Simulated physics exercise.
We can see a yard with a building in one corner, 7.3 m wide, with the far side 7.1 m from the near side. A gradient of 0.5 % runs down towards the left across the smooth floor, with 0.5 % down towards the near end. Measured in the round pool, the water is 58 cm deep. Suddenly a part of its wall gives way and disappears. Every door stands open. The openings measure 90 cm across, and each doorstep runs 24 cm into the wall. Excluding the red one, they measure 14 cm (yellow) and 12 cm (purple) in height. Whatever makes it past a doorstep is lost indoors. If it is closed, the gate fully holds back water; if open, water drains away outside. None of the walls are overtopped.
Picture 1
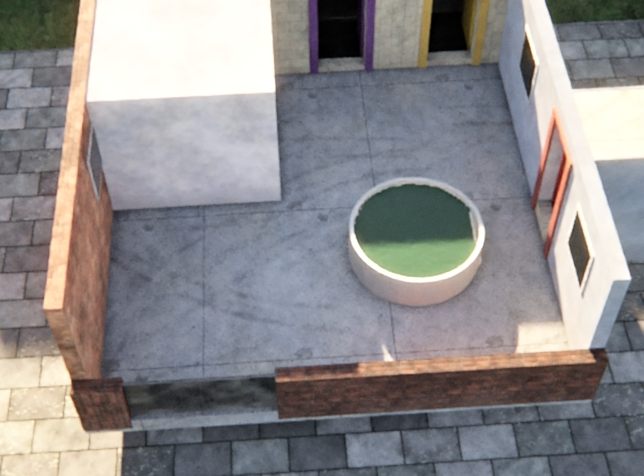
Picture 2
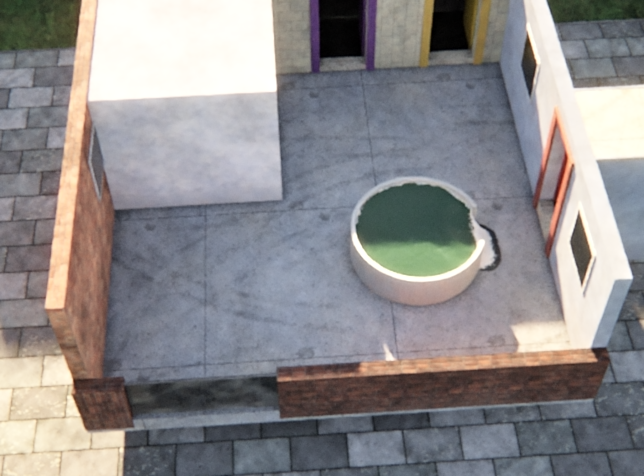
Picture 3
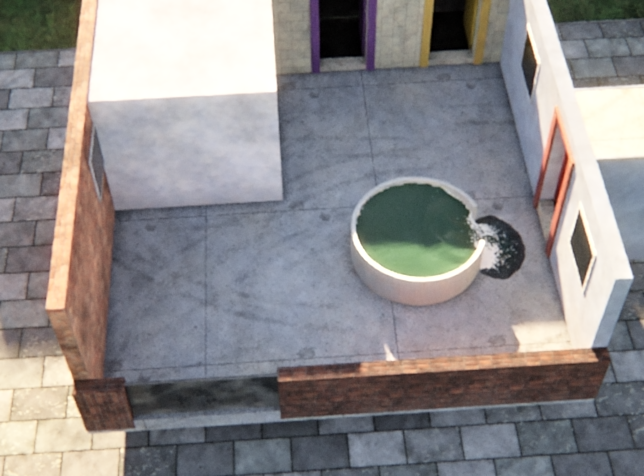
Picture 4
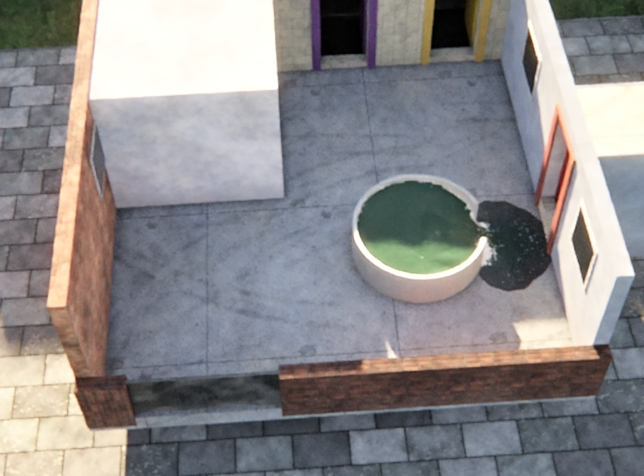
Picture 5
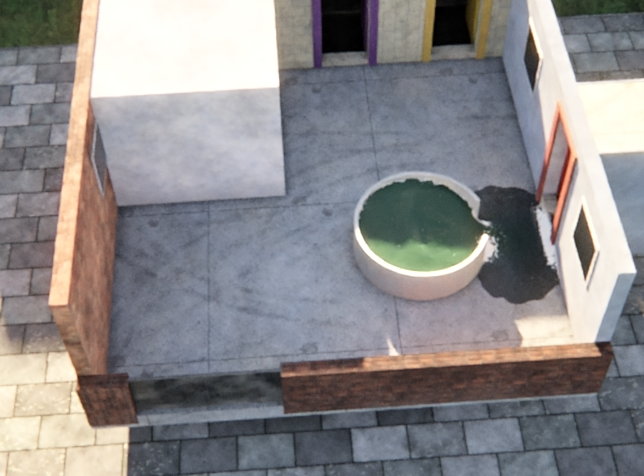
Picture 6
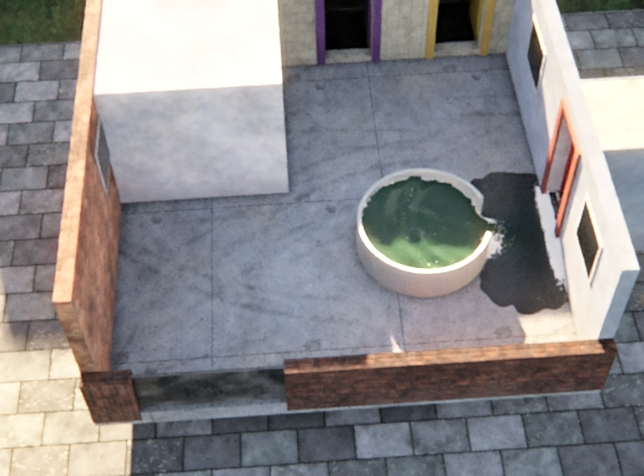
Dark water pouring from a gap in a round pool's right wall, spreading across a grey yard to the white wall.
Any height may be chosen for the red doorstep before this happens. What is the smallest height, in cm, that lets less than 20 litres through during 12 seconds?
About 28 cm.
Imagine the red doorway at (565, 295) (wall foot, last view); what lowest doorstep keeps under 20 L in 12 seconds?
Roughly 11.5 cm.
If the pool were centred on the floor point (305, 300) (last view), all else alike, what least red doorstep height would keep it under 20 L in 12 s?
At least roughly 11.0 cm high.
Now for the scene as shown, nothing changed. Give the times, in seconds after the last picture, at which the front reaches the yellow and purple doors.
I'd say yellow at 1.8 s and purple at 3.0 s.
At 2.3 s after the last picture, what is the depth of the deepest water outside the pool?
Max depth: Around 24 cm.
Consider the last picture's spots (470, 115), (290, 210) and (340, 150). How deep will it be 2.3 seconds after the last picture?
3, 0 and 0 cm, respectively.
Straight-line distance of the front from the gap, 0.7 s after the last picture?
Close to 2.8 metres, I'd say.
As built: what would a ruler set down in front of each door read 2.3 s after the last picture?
Depths, in cm - yellow: 12, purple: 0, red: 22.
Then, 0.7 s after the last picture water covers 10 % of the floor, deepest (35 cm) near (550, 247); 34 cm at the red door, 15 litres in over its 24 cm doorstep.
Then, 2.3 s after the last picture water covers 30 % of the floor, deepest (24 cm) near (537, 239); 22 cm at the red door, 45 litres in over its 24 cm doorstep.
Then, 11.3 s after the last picture water covers 95 % of the floor, deepest (8 cm) near (204, 384); 7 cm at the red door, 47 litres in over its 24 cm doorstep.
At the red door as built, the water peaked near 34 cm, 0.7 s after the last picture.
With a doorstep of 24.5 cm, 43 litres would have come in within the 12 s; with 33.5 cm, 2 litres. So under 20 litres takes about 28 cm.
